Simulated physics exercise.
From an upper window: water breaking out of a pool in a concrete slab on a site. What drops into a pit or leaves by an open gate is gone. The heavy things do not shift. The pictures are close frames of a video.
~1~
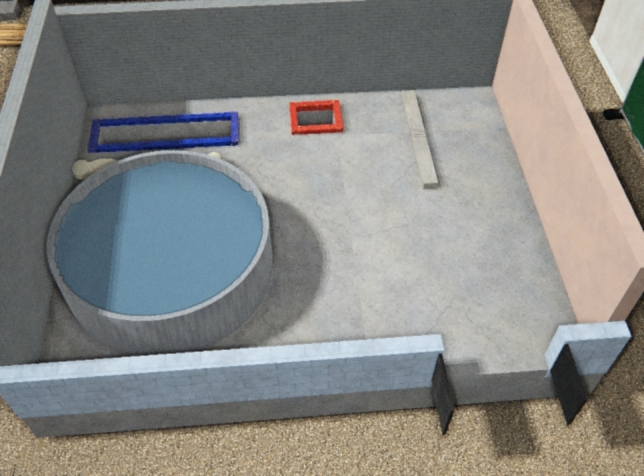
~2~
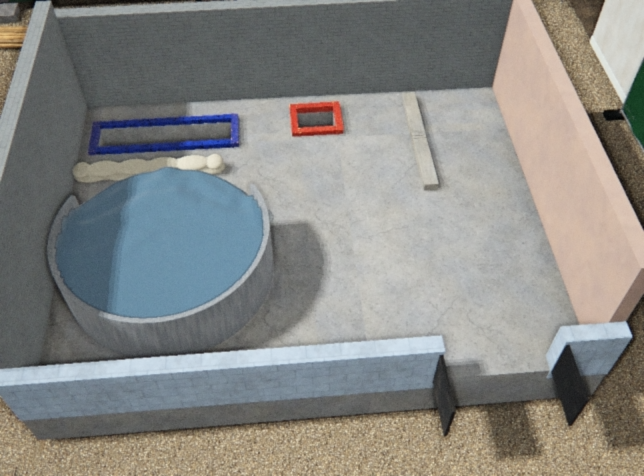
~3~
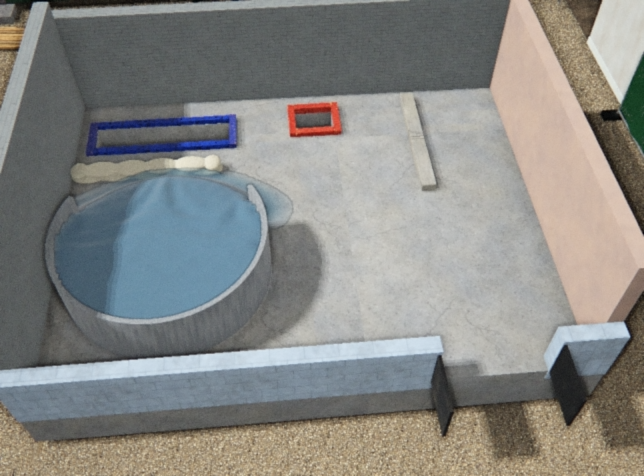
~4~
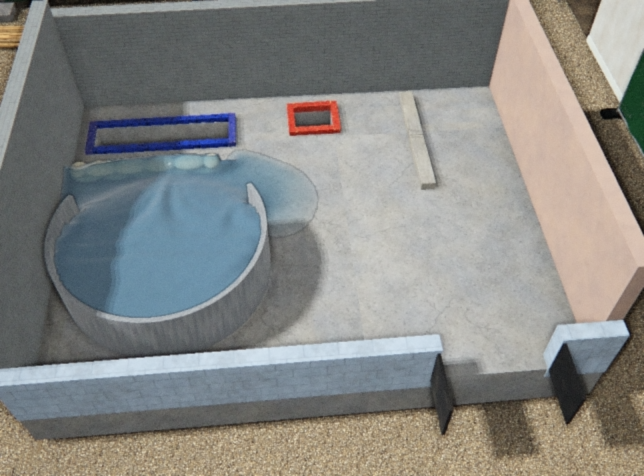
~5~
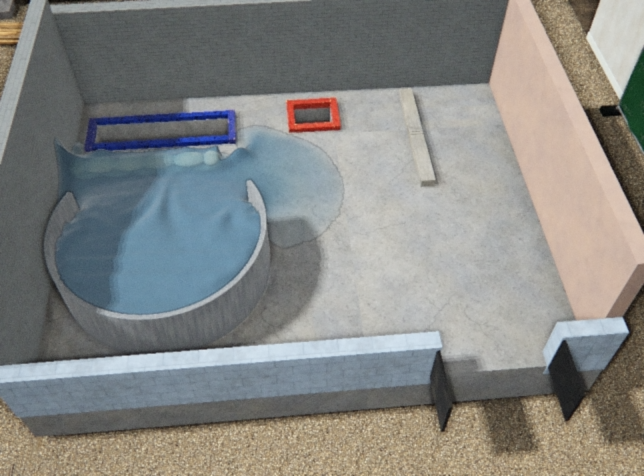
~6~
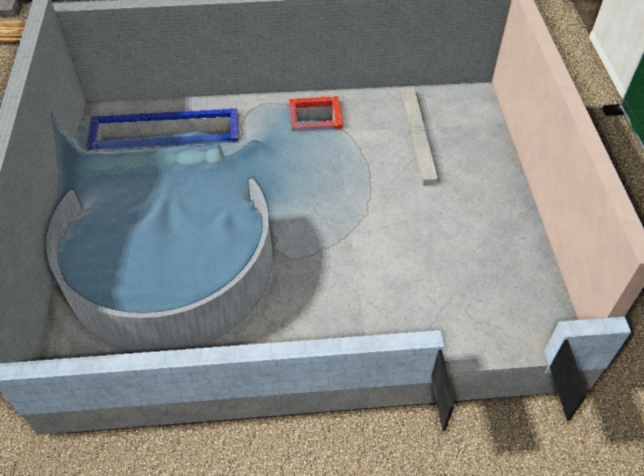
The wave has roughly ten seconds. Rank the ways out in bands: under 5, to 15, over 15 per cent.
In the end: The gate takes from 5 to 15 %; the red pit takes from 5 to 15 %; the blue pit takes over 15 %.
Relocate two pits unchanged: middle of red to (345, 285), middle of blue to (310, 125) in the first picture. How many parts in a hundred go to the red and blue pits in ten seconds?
Roughly, in per cent: Red 0, blue 25.
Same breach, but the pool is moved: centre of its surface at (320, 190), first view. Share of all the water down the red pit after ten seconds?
Roughly, in per cent: Red 30.
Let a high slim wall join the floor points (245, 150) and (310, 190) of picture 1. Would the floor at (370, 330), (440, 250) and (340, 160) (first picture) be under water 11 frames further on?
In turn: Under water, awash, free of water.
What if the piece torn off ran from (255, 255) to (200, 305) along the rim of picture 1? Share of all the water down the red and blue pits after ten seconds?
Roughly, in per cent: Red 2, blue 0.
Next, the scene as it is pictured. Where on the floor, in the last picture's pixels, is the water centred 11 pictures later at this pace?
Near (195, 205).
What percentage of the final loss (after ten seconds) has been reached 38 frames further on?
I make it 70 per cent.
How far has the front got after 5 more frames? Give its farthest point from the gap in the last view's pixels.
I would point to (421, 94).
A moment on, water covers 40 % of the floor; the gate 0 %, the red pit 2 %, the blue pit 4 %.
Next, water covers 50 % of the floor; the gate 0 %, the red pit 5 %, the blue pit 11 %.
Then, water covers 70 % of the floor; the gate 0 %, the red pit 7 %, the blue pit 16 %.
Later, water covers 90 % of the floor; the gate 1 %, the red pit 9 %, the blue pit 18 %.
In the end, water covers 90 % of the floor; the gate 10 %, the red pit 11 %, the blue pit 18 %.
